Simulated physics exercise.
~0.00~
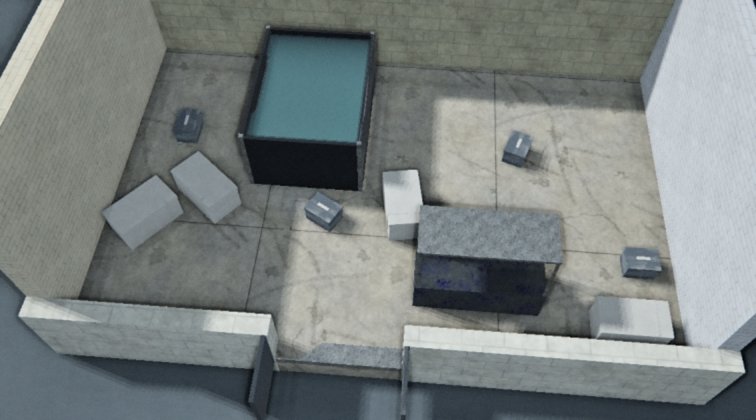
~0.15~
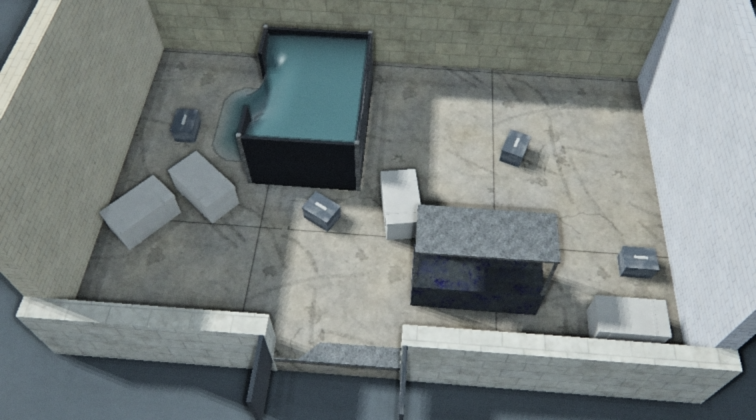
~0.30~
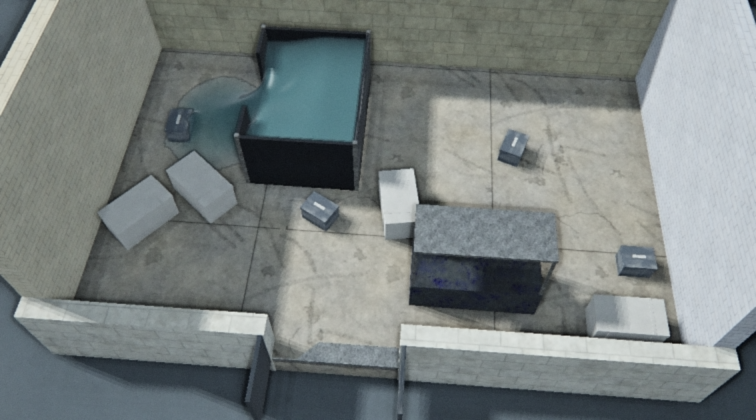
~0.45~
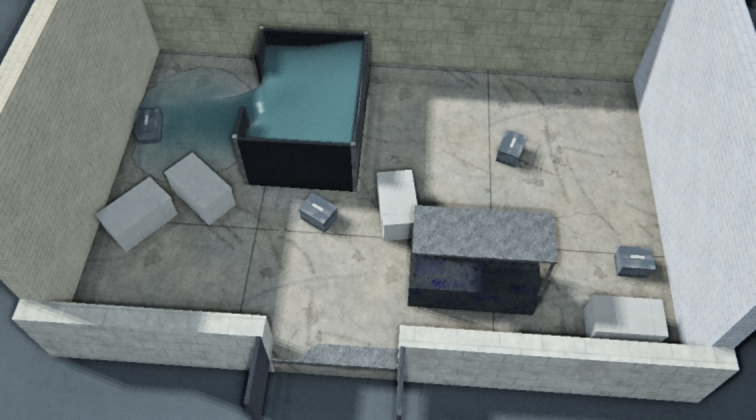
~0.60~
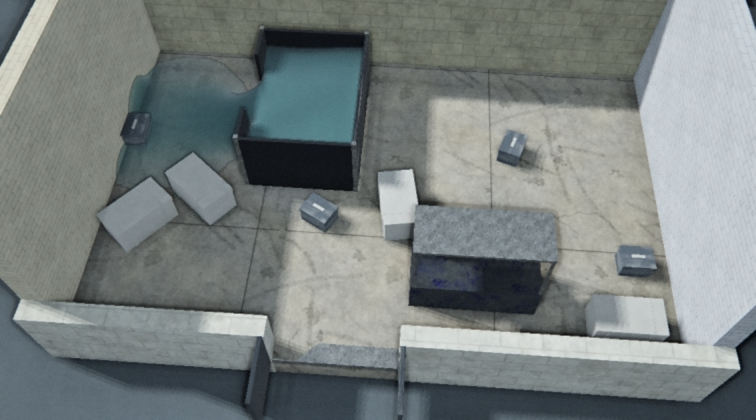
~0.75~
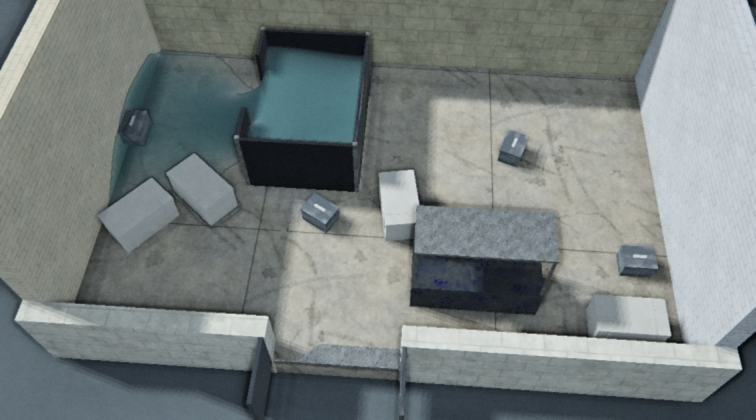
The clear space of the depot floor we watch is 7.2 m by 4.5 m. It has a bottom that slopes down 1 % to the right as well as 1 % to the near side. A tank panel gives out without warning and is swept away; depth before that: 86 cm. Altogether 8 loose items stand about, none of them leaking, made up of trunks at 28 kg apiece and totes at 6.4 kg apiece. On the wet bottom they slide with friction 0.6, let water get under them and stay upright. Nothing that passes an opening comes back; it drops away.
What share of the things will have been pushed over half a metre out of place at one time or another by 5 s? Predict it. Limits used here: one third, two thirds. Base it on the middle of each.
Fewer than a third get shoved past half a metre.
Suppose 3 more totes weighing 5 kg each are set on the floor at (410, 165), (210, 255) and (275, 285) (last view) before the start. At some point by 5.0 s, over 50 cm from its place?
Listed order: Below the mark, above the mark and above the mark.
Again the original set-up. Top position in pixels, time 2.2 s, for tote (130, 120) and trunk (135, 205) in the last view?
Around (114, 238) and (202, 242).
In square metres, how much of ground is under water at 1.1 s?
Wet area: Approx. 7.0 m2.
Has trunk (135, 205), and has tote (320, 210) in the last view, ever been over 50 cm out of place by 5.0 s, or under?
First above it, second below it.
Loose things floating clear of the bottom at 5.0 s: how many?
My tally comes to 1.
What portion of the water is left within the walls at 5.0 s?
Somewhere near 98 percent, give or take.
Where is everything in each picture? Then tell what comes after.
In the first frame, a tote at (187, 120), on the bottom; a trunk at (203, 178), on the bottom; water covers 2.7 m2; 0 of 8 have shifted.
In the second frame, a tote at (184, 120), on the bottom; a trunk at (201, 178), on the bottom; water covers 3.4 m2; 0 of 8 have shifted.
In the third frame, a tote at (178, 120), on the bottom, 5 cm from its start; a trunk at (199, 178), on the bottom; water covers 4.3 m2; 1 of 8 have shifted.
In the fourth frame, a tote at (147, 120), on the bottom, 45 cm from its start; a trunk at (197, 180), on the bottom; 5.5 m2 under water; 1 of 8 have shifted.
In the fifth frame, a tote at (135, 124) rests on the ground, 61 cm from its start; a trunk at (198, 180) rests on the ground; 6.1 m2 under water; 1 of 8 have shifted.
In the sixth frame, a tote at (132, 121) floats, 62 cm from its start; a trunk at (199, 180), on the bottom; 6.4 m2 under water; 1 of 8 have shifted.
After 1.1 s 1 of 8 are over 50 cm from their spots; 1 afloat.
After 2.2 s 2 of 8 are over 50 cm from their spots; 1 afloat.
After 3.5 s 2 of 8 are over 50 cm from their spots; 1 afloat.
After 5.0 s 2 of 8 are over 50 cm from their spots, and 2 have been at some point; 1 afloat.
